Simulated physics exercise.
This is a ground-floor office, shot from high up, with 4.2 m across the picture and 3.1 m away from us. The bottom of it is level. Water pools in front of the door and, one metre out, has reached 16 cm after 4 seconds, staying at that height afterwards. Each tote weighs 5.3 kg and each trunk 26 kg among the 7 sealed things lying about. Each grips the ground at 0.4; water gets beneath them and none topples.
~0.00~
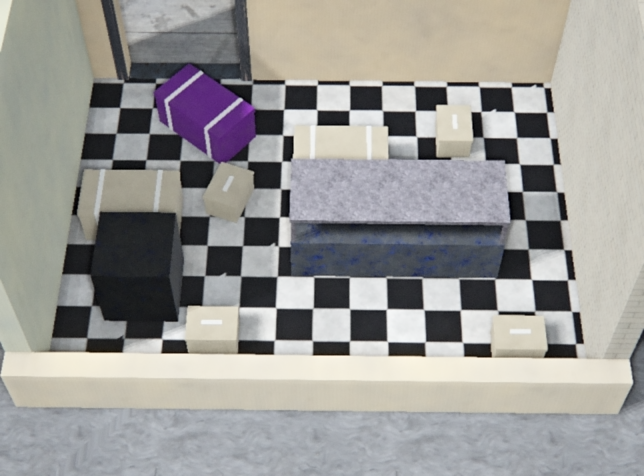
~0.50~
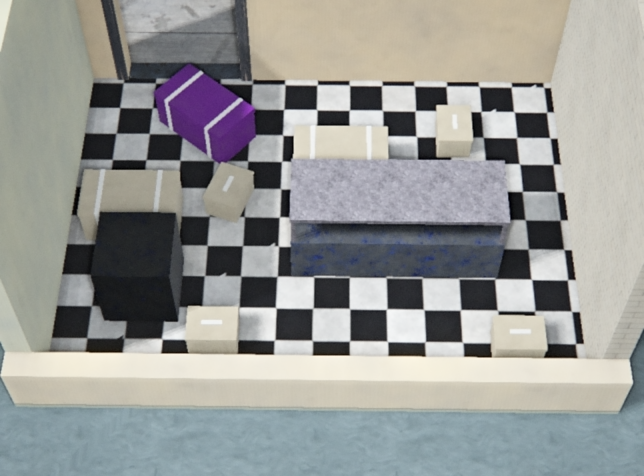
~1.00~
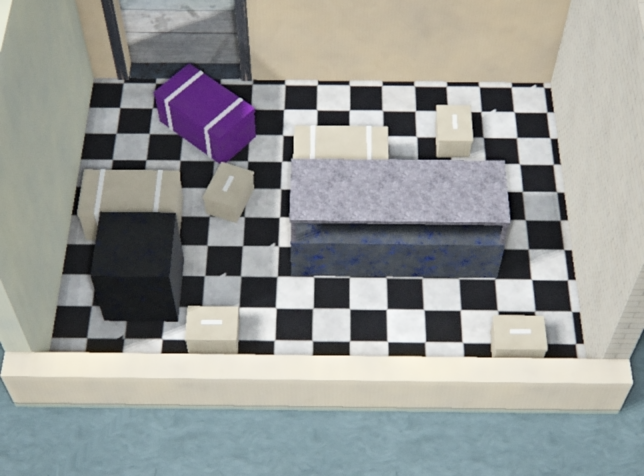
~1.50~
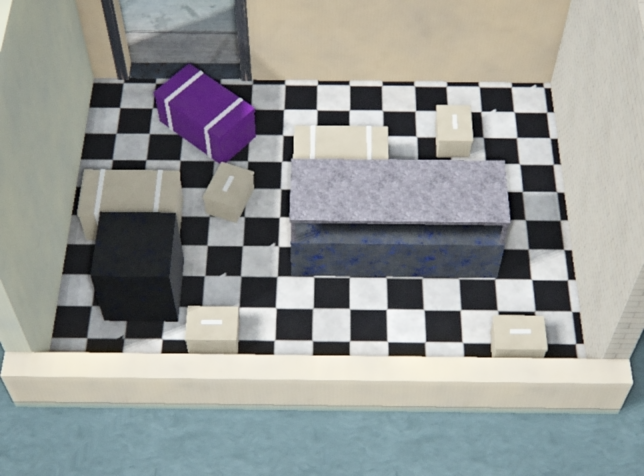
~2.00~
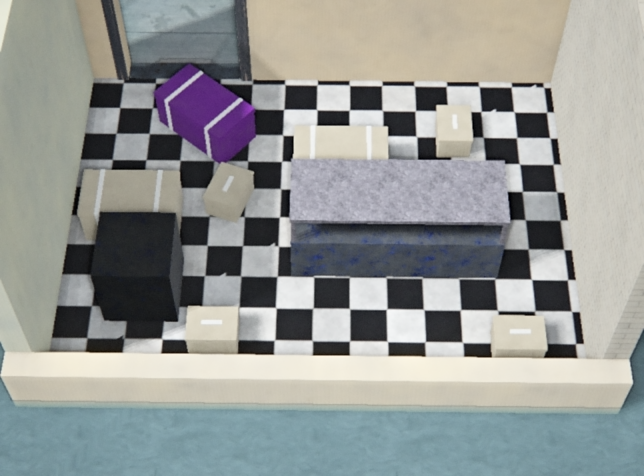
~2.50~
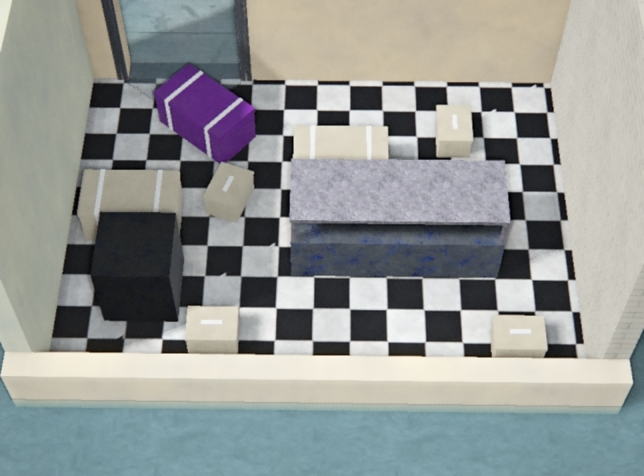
In a ground-floor office, water spreads outside the doorway while the purple trunk stays still.
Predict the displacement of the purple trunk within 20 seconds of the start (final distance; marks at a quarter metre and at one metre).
It's going to be taken off.
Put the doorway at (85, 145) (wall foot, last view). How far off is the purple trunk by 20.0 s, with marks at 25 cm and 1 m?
That would leave the purple trunk a long way off.
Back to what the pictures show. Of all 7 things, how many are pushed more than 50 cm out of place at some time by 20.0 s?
6.
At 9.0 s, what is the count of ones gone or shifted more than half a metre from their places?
Tally: 2.
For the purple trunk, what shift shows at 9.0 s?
200 cm, give or take.
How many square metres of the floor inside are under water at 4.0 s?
Roughly 2.0 m2.
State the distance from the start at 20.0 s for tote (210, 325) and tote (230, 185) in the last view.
300 cm and 150 cm respectively.
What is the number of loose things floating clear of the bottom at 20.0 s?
Total: 7.
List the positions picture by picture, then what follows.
The purple trunk at (204, 100), on the bottom; water covers 0.0 m2; 0 of 7 have shifted, in the first frame.
The purple trunk at (204, 100) rests on the ground; water covers 0.0 m2; 0 of 7 have shifted, in the second frame.
The purple trunk at (204, 100) rests on the ground; 0.0 m2 under water; 0 of 7 have shifted, in the third frame.
The purple trunk at (204, 100) rests on the ground; 0.0 m2 under water; 0 of 7 have shifted, in the fourth frame.
The purple trunk at (204, 100), on the bottom; water covers 0.0 m2; 0 of 7 have shifted, in the fifth frame.
The purple trunk at (204, 100) rests on the ground; water covers 0.2 m2; 0 of 7 have shifted, in the sixth frame.
After 4.0 s the purple trunk is near (203, 104), 0.0 m from its start, aground; 0 afloat.
After 9.0 s the purple trunk is near (215, 269), 1.8 m from its start, afloat; 4 afloat.
After 16.0 s the purple trunk is near (472, 298), 3.0 m from its start, afloat; 7 afloat.
After 20.0 s the purple trunk is near (504, 290), 3.1 m from its start, afloat; 7 afloat.
